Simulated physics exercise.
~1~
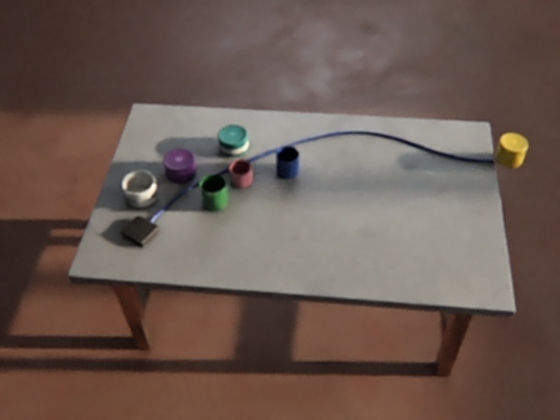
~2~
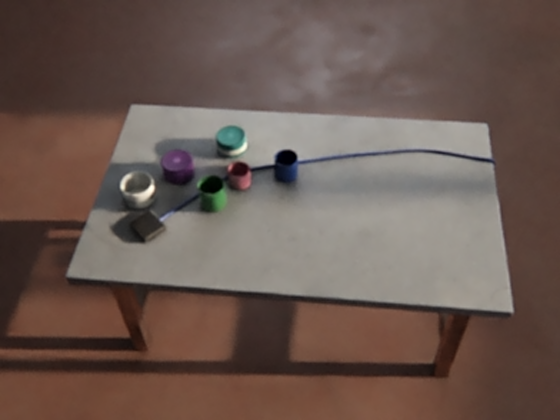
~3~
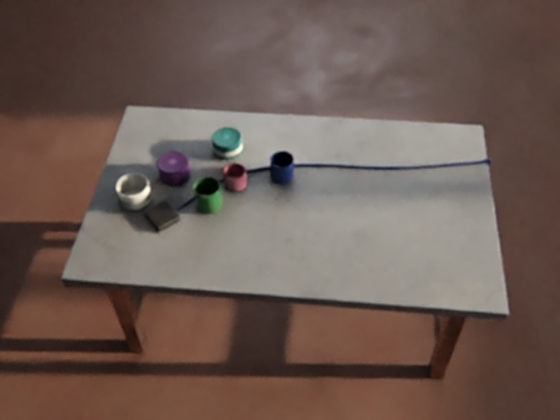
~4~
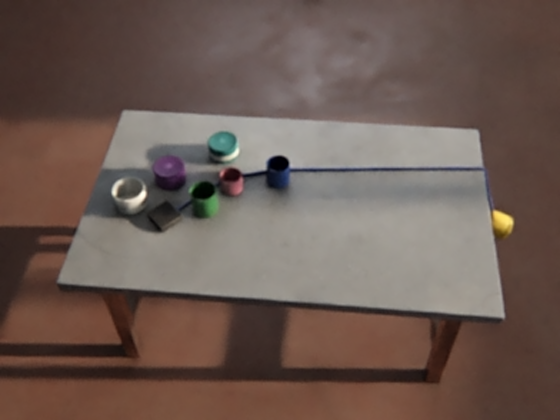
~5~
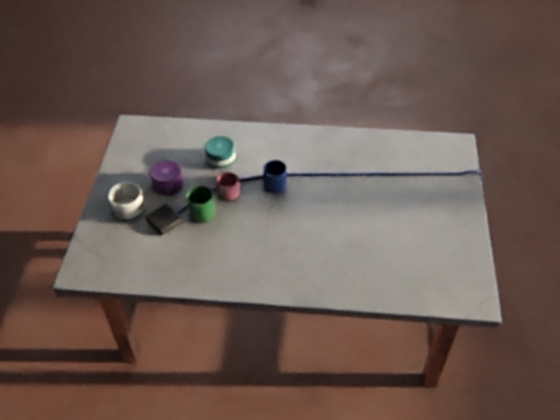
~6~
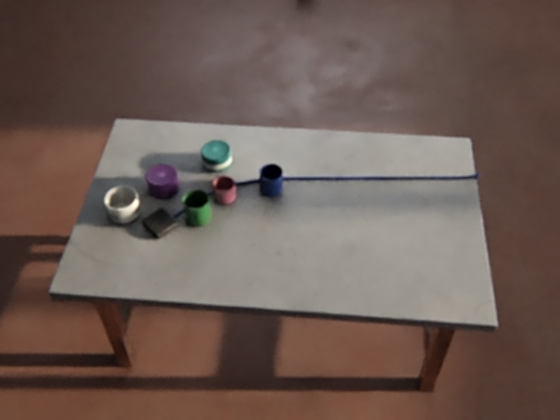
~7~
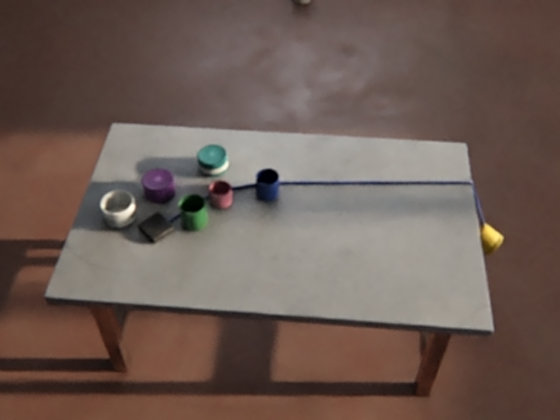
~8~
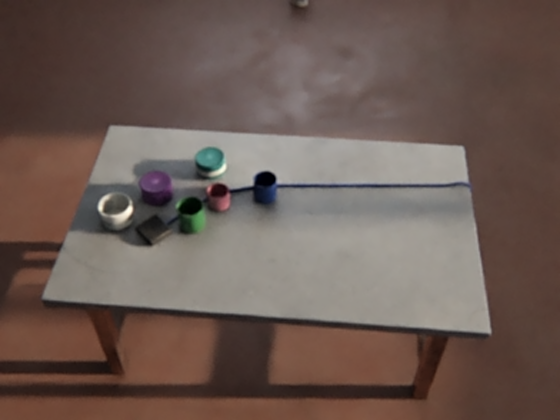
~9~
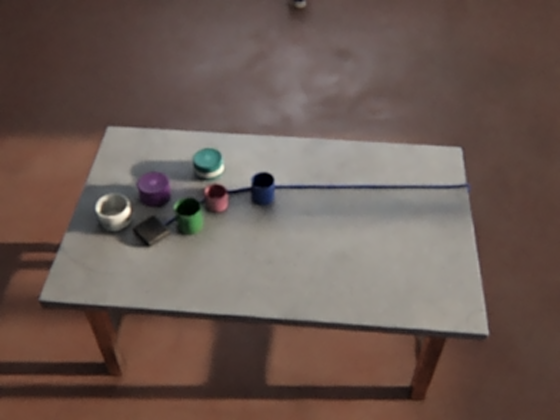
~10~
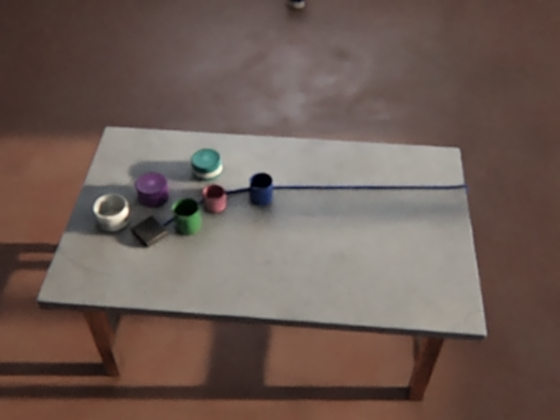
Yellow cup-like object dropping off a table's right edge, pulling a blue cable taut and dragging a small black block briefly before it stops among cups.
